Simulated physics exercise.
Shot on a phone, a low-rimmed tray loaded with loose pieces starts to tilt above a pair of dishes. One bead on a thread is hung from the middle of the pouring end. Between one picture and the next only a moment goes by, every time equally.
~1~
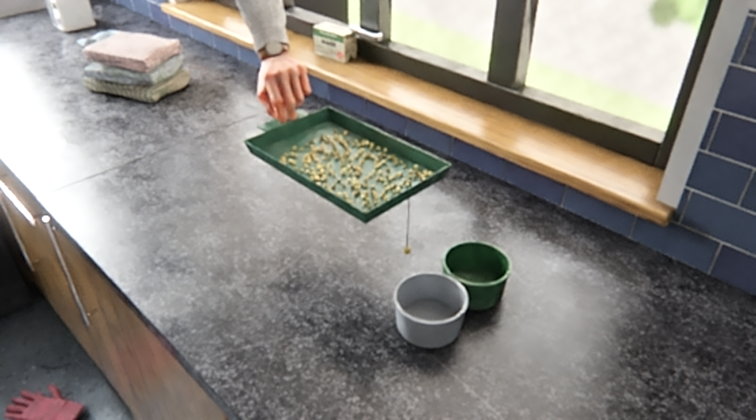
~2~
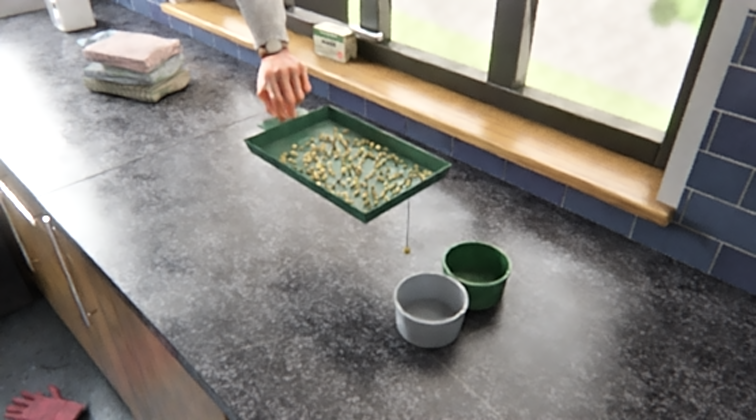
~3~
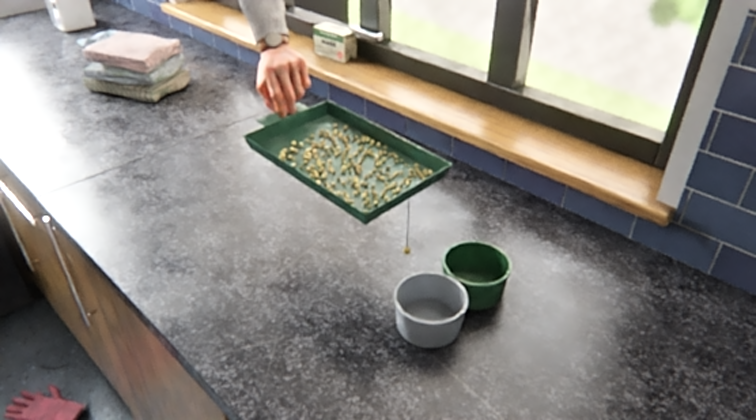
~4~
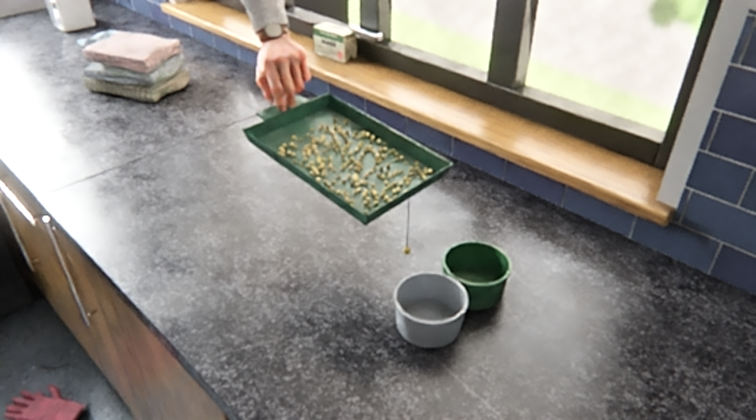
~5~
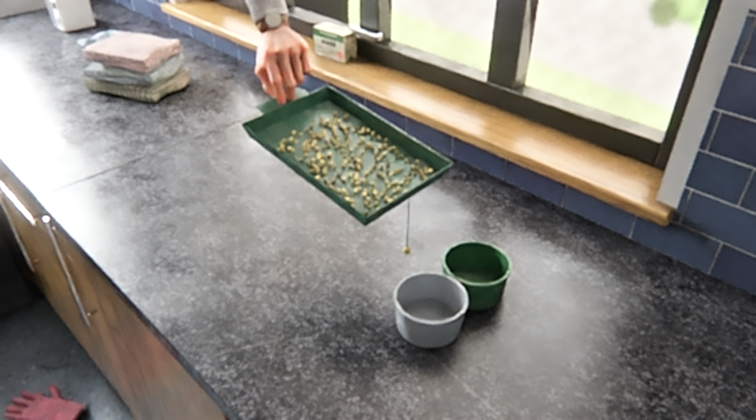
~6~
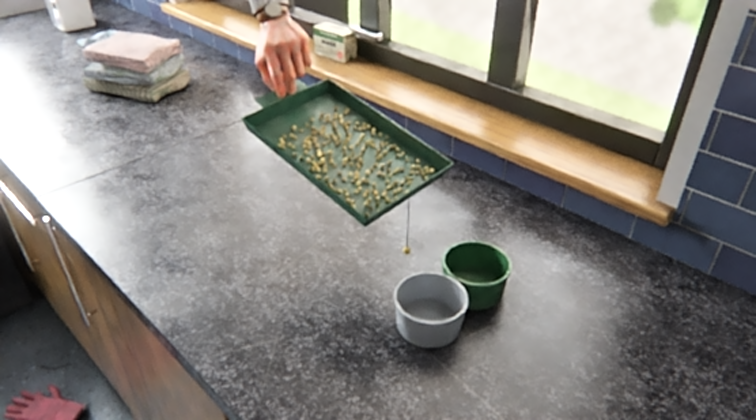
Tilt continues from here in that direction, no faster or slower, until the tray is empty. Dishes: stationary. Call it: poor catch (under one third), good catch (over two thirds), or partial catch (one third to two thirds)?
Poor catch.
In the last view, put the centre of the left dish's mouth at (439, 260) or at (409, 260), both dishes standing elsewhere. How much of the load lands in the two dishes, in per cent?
Trial 1 around 0 percent, trial 2 around 0 percent.
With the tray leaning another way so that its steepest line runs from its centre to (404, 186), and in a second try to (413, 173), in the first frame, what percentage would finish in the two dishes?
I'd say roughly 60 percent with the first slope, 0 percent with the other.
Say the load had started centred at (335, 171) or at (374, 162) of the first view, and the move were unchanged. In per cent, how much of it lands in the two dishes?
That would be 0 per cent, and then 20 per cent.
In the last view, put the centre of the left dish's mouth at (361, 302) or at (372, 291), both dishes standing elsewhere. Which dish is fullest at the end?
Tries in order: The one to the left, the one to the left.
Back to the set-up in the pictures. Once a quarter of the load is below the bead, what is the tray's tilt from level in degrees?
Roughly 90°.
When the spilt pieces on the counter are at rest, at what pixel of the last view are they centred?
The centre sits near (364, 344).
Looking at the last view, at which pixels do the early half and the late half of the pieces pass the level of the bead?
I'd place the first part at (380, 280) and the rest at (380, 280).
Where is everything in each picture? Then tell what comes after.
In the first frame, corners of the pouring end at (365, 209) and (445, 164), level; middle of the load at (349, 168), soya beans; left dish at (457, 326); right dish at (502, 289); bead on its thread at (407, 251).
In the second frame, corners of the pouring end at (365, 209) and (446, 164), level; middle of the load at (349, 167).
In the third frame, corners of the pouring end at (366, 210) and (446, 164), tipped barely, lowest at the left corner; middle of the load at (349, 165).
In the fourth frame, corners of the pouring end at (366, 212) and (446, 163), tipped a little, lowest at the left corner; middle of the load at (349, 162).
In the fifth frame, corners of the pouring end at (366, 213) and (447, 163), tipped a little, lowest at the left corner; middle of the load at (349, 159).
In the sixth frame, corners of the pouring end at (367, 215) and (447, 163), tipped a little, lowest at the left corner; middle of the load at (350, 157); left dish at (457, 326); right dish at (502, 289).
Soon after the last picture, tray tipped steeply; all on the tray.
A little later, tray tipped right over; about a quarter on the tray; a small part in the left dish; about half outside both; about a quarter in the air.
Later still, tray tipped past a quarter turn; a small part in the left dish; most outside both.
At rest, tray tipped past a quarter turn; a small part in the left dish; none in the right dish; most outside both.
